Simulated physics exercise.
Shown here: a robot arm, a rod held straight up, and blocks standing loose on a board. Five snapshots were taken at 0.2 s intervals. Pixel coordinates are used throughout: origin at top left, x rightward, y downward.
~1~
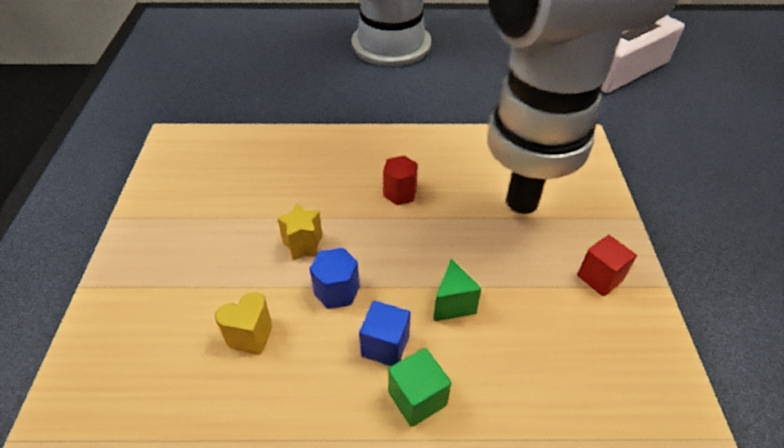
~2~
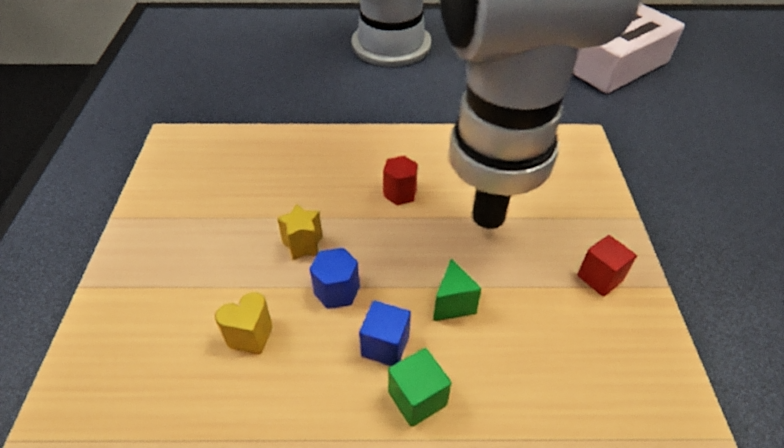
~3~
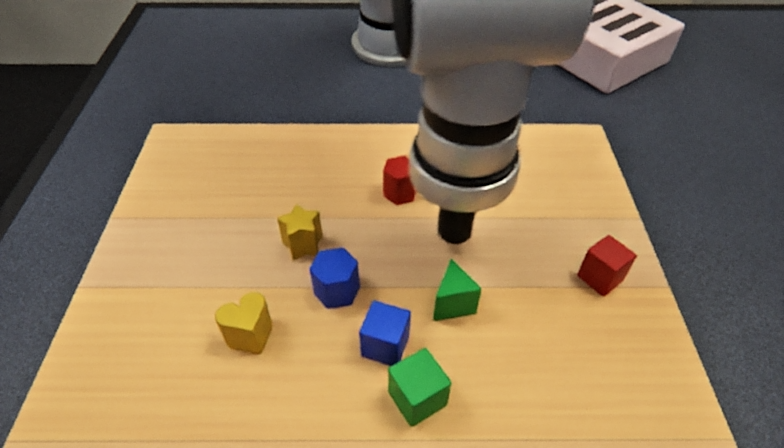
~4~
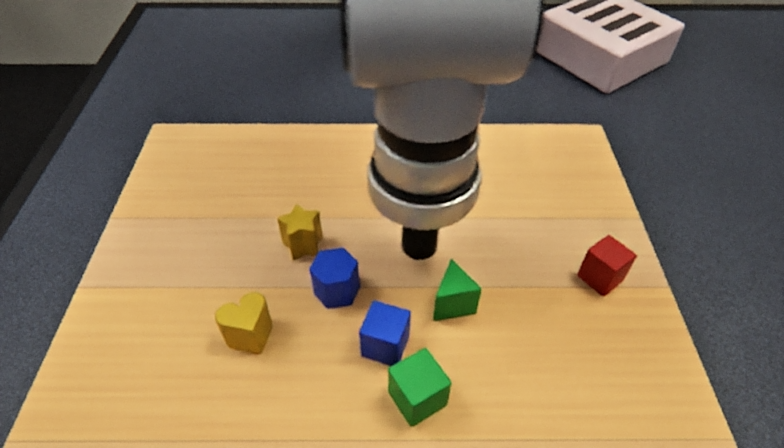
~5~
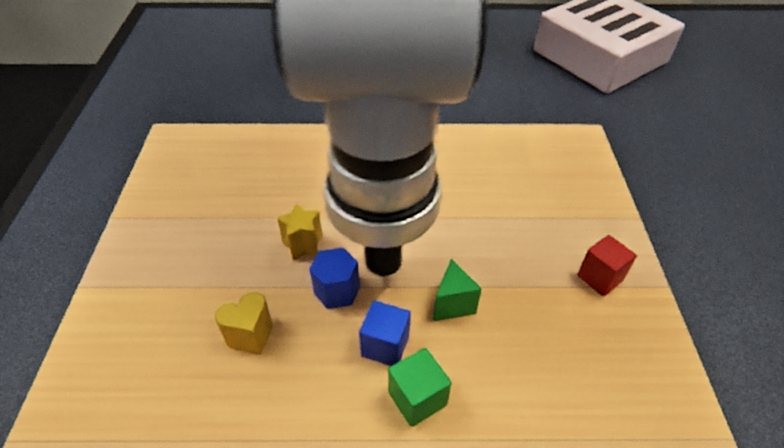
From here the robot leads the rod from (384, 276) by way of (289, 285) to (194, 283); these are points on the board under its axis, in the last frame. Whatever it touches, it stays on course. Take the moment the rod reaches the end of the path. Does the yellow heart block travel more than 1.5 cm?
My answer is yes.
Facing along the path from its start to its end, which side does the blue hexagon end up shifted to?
Answer: Leftward.
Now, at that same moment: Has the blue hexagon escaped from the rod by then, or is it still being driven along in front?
Left aside or behind.
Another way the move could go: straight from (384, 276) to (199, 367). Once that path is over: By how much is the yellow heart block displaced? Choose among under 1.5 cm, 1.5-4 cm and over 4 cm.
Moves over 4 cm.
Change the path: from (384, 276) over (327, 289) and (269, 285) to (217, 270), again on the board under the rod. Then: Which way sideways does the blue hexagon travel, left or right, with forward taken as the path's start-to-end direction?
It slides leftward.
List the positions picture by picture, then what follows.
The first frame shows lower end of the rod at (522, 202), tops of blocks, yellow heart block at (242, 311), yellow star at (299, 219), blue hexagon at (334, 265).
The second frame shows rod at (489, 217), blocks as before.
The third frame shows rod at (454, 231), blocks as before.
The fourth frame shows rod at (419, 246), blocks as before.
The fifth frame shows rod at (383, 262), yellow heart block at (242, 311), yellow star at (299, 219), blue hexagon at (334, 265).
The first path, step by step. One third of the way, rod at (317, 268); blue hexagon at (277, 276).
Two thirds of the way, rod at (251, 273); yellow heart block at (216, 336), turned 30° anticlockwise; blue hexagon at (220, 293), turned 65° anticlockwise.
At the end, rod at (187, 269); yellow heart block at (216, 336), turned 30° anticlockwise; yellow star not moved; blue hexagon at (207, 296), turned 100° anticlockwise.
